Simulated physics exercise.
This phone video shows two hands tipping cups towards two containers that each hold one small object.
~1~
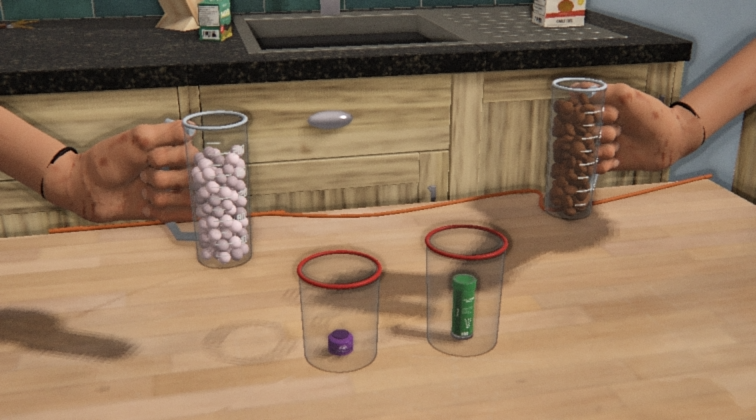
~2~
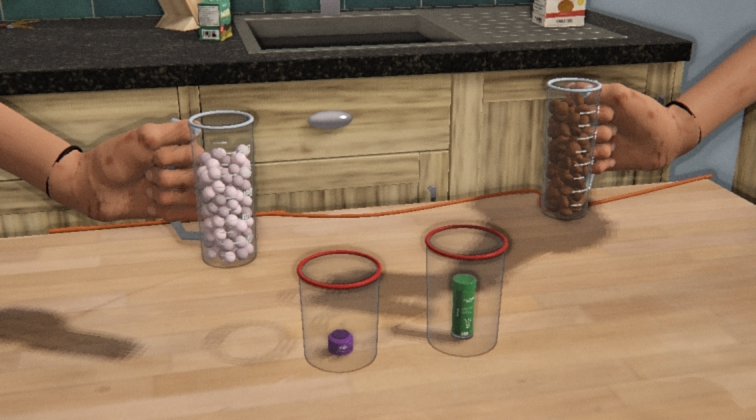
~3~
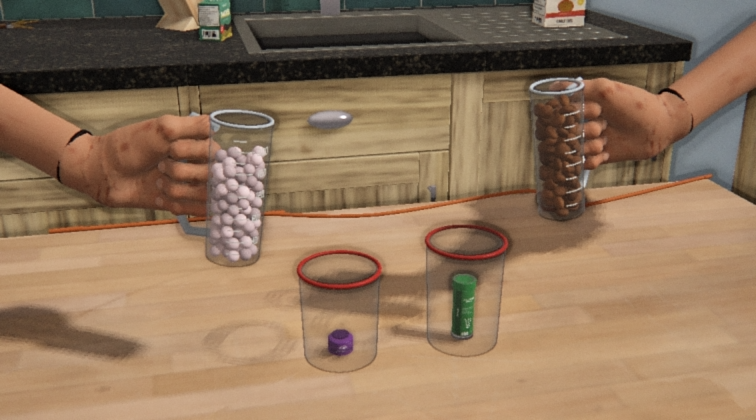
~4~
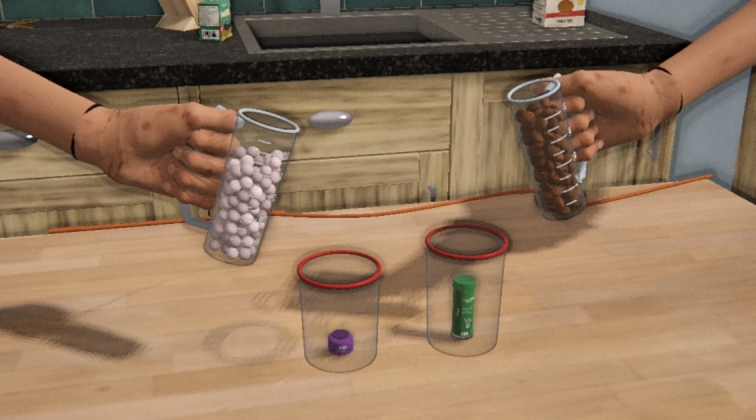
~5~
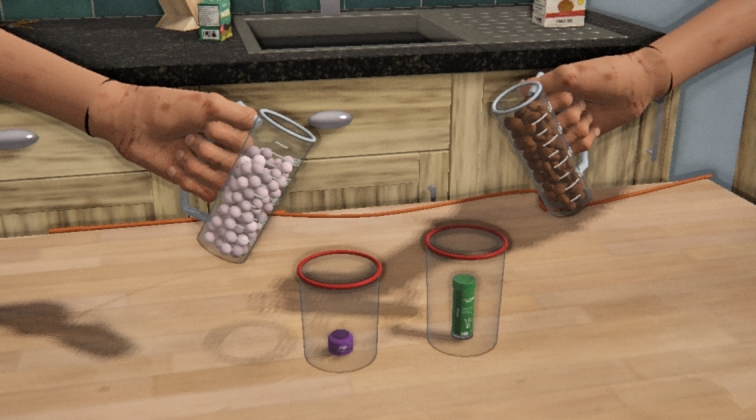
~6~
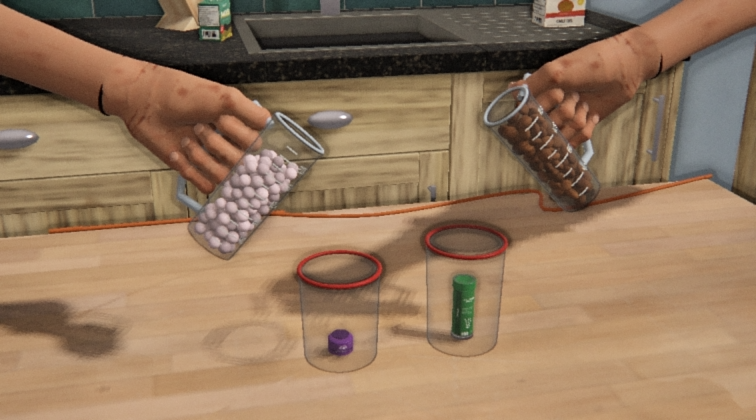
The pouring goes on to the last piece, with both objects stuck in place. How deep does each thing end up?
Left: Concealed; right: Remains on show.
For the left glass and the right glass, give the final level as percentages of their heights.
The left one ends up around 55 percent full and the right one around 50 percent.
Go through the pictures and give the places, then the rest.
Small bottle in the left glass near (341, 341), a quarter of its height or less; left cup near (220, 191), three quarters full of sugar pearls; small tin in the right glass near (463, 307), reaching about half way up; right cup near (573, 150), nearly full of bits of dog kibble, in the first frame.
Left cup near (225, 190), upright; right cup near (569, 150), upright, in the second frame.
Left cup near (237, 189), tipped 7°; right cup near (559, 151), tipped 7°, in the third frame.
Left cup near (249, 189), tipped 19°; right cup near (549, 152), tipped 19°, in the fourth frame.
Left cup near (254, 188), tipped 30°; right cup near (544, 152), tipped 30°, in the fifth frame.
Small bottle in the left glass near (341, 341); left cup near (254, 188), tipped 42°; small tin in the right glass near (463, 307); right cup near (544, 152), tipped 42°, in the sixth frame.
Then, 0.40 s on from there, left glass empty, all of its cupful still in the cup; right glass empty, all of its cupful still in the cup.
Then, 0.82 s on from there, left glass nearly empty, nearly all of its cupful still in the cup; right glass empty, all of its cupful still in the cup.
Then, 1.33 s on from there, left glass half full, none of its cupful still in the cup; right glass a third full, none of its cupful still in the cup.
In the end, left glass half full (surface near (340, 307)), nothing beside it; right glass half full (surface near (464, 289)), nothing beside it; the left thing is covered; the right thing is still showing.
